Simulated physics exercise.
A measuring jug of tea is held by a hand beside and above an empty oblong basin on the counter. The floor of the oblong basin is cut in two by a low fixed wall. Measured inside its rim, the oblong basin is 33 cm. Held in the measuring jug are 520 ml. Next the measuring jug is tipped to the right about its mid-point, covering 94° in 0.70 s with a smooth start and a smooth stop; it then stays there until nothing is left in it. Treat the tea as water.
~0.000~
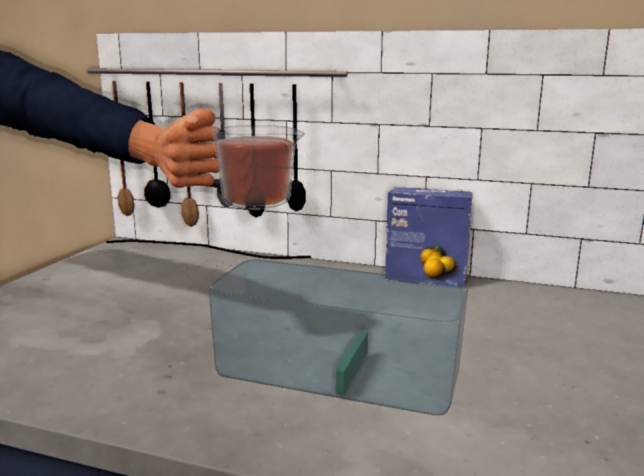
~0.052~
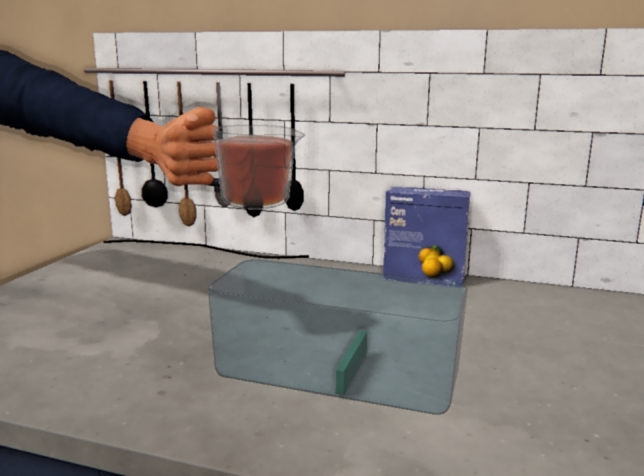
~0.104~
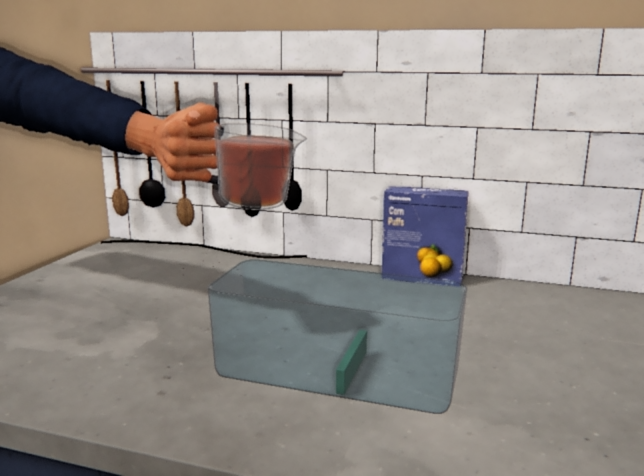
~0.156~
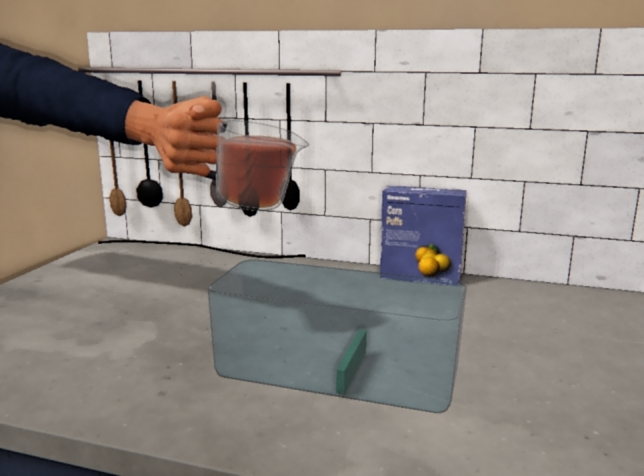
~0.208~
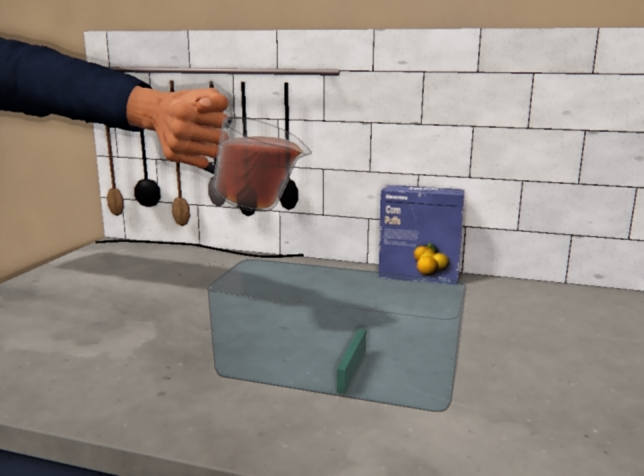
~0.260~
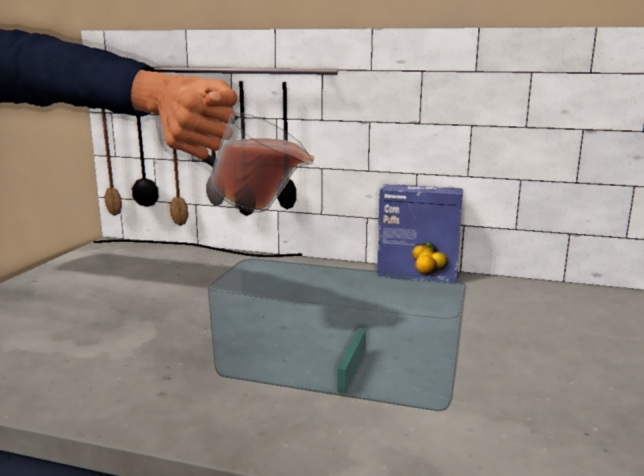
A hand tilting a clear measuring jug of reddish-brown tea gradually to the right above a glassy oblong basin on a grey counter.
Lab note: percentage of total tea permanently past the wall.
Approx. 50 %.
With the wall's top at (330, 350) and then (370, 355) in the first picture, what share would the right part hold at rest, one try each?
First 90, then 10 per cent.
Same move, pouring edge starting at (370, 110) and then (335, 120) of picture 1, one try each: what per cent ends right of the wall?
Respectively about 80 and 90 percent.
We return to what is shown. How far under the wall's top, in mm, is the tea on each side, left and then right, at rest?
24 mm left, 20 mm right.
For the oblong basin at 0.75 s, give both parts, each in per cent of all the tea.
Lab note: Left near 28, right near 40.
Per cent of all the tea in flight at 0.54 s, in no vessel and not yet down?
It comes to roughly 30 per cent.
By 0.54 s the tilt is 83° and 54 per cent is still to pour, 5 is left of the wall and 11 right of it.
By 0.75 s the tilt is 94° and 15 per cent is still to pour, 27 is left of the wall and 41 right of it.
By 0.96 s the tilt is 94° and 3 per cent is still to pour, 44 is left of the wall and 49 right of it.
By 1.20 s the tilt is 94° and 1 per cent is still to pour, 48 is left of the wall and 50 right of it.
At rest 49 per cent lies left of the wall, 50 right of it and 1 outside.
